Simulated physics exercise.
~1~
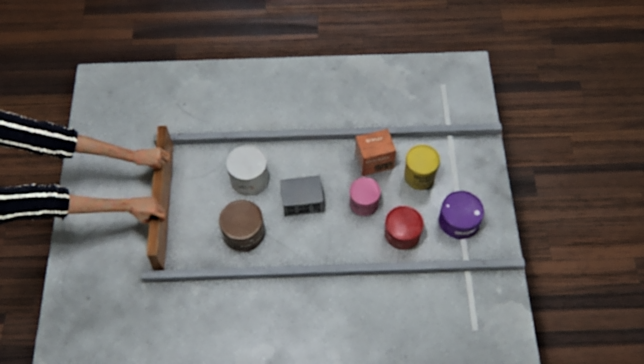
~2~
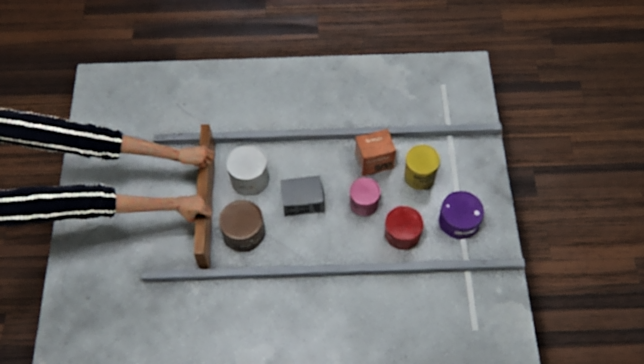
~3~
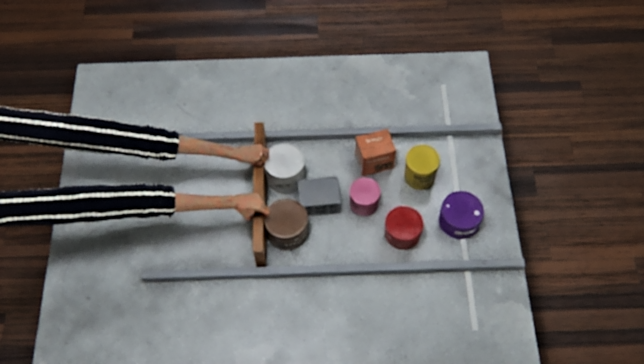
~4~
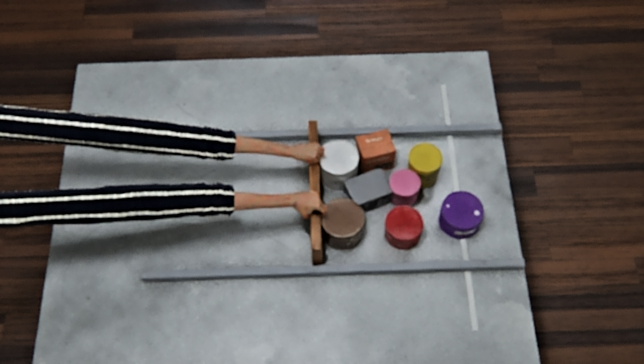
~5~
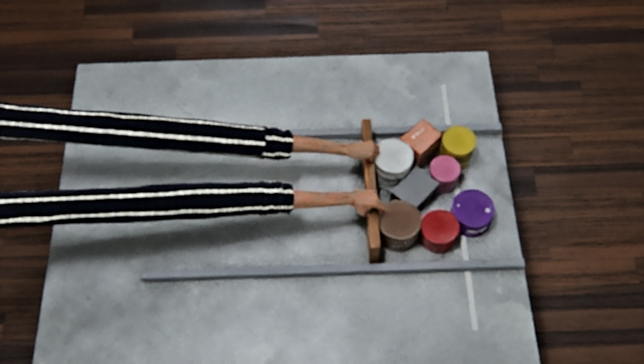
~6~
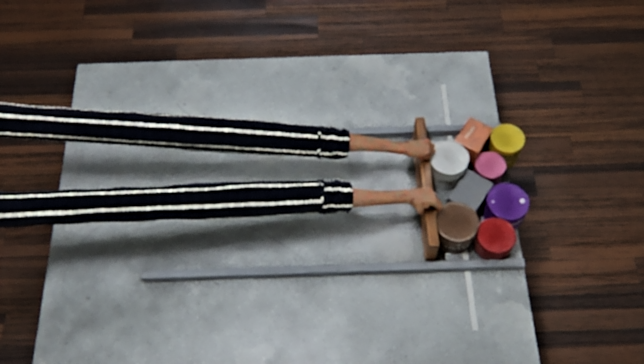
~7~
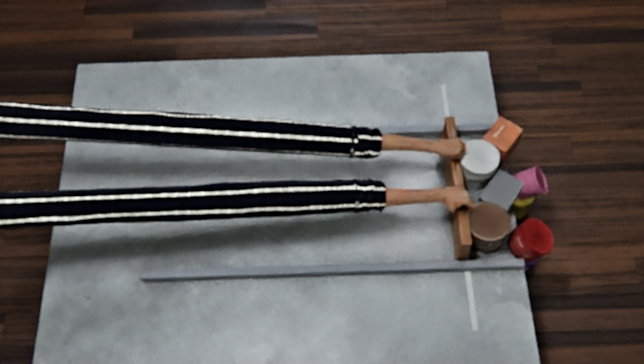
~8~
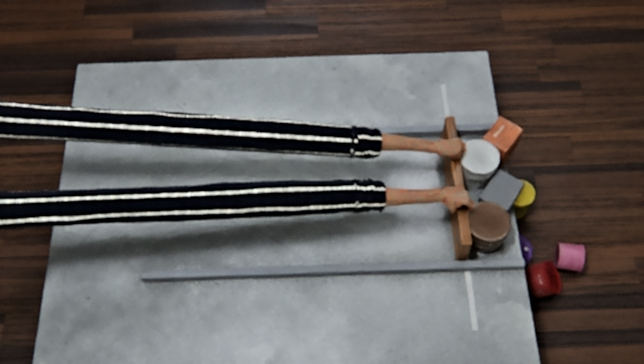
On a low grey platform over a dark wooden floor, pails, canisters, a grey crate and an orange box stand between two battens. Two hands in striped sleeves push an upright wooden plank rightward from the left. It reaches the white canister and brown pail, which slide into the grey crate, and soon the whole group bunches together and moves toward the right edge. The plank stops near the strip of tape as pieces tip over the edge. The pink, red, yellow and purple ones end up down off the platform, while the white canister, brown pail and crate stay against the plank, the orange box beside them at the edge.
